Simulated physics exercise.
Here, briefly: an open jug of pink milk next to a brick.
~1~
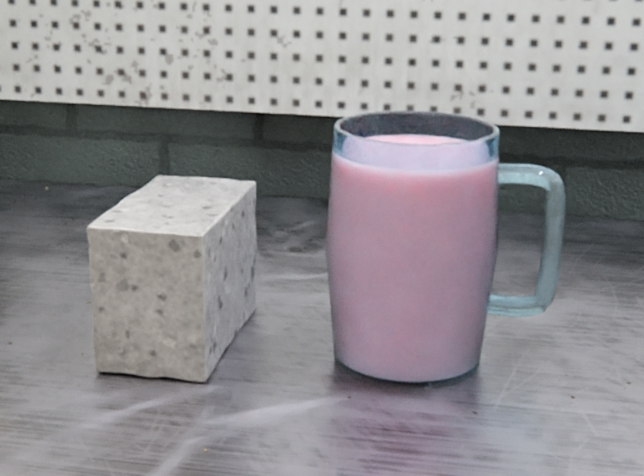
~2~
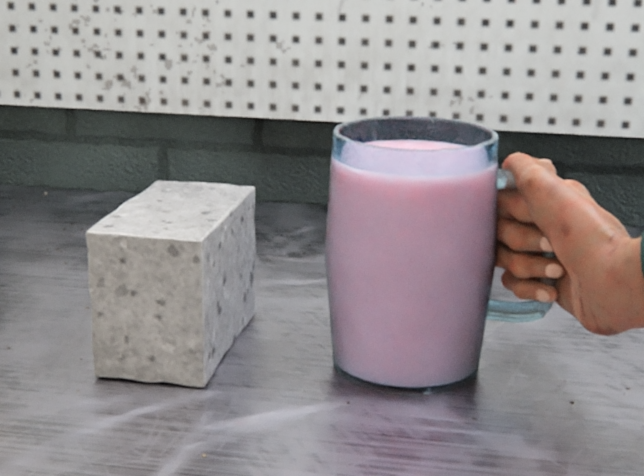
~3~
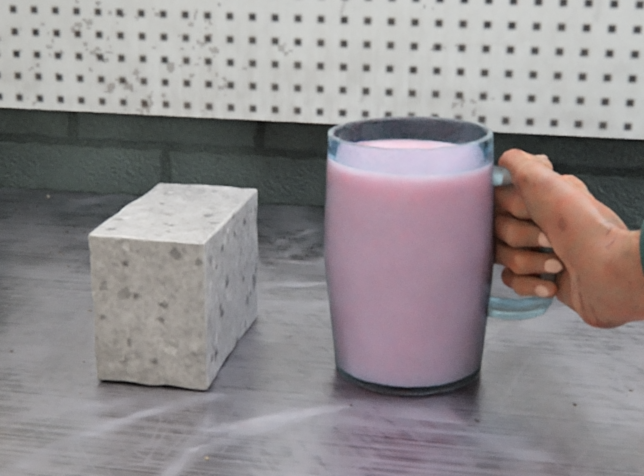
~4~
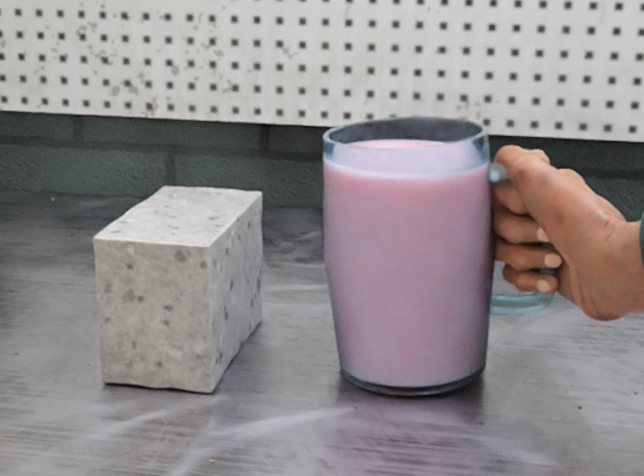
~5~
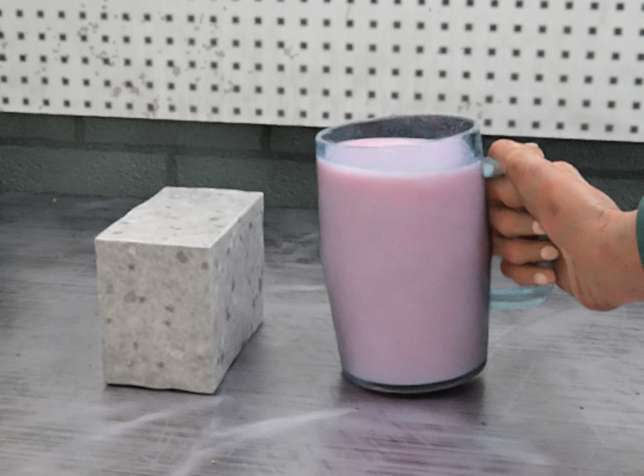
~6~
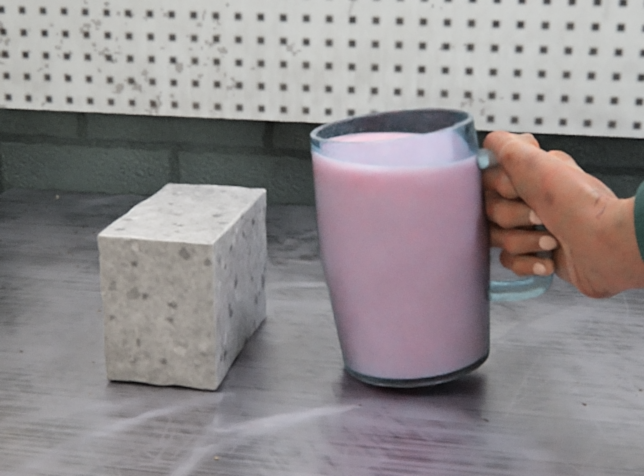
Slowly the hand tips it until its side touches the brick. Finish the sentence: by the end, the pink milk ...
By the end, the pink milk has partly escaped over the rim.
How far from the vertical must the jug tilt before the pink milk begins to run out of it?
About 20°.
A moment on, the jug leans by about 20°; all is still inside.
Further on, the jug leans by about 30°; a puddle lies under it; nearly all of the pink milk is inside.
When it is over, the jug leans by about 35°, against the brick; a puddle lies under it; nearly all of the pink milk is inside.
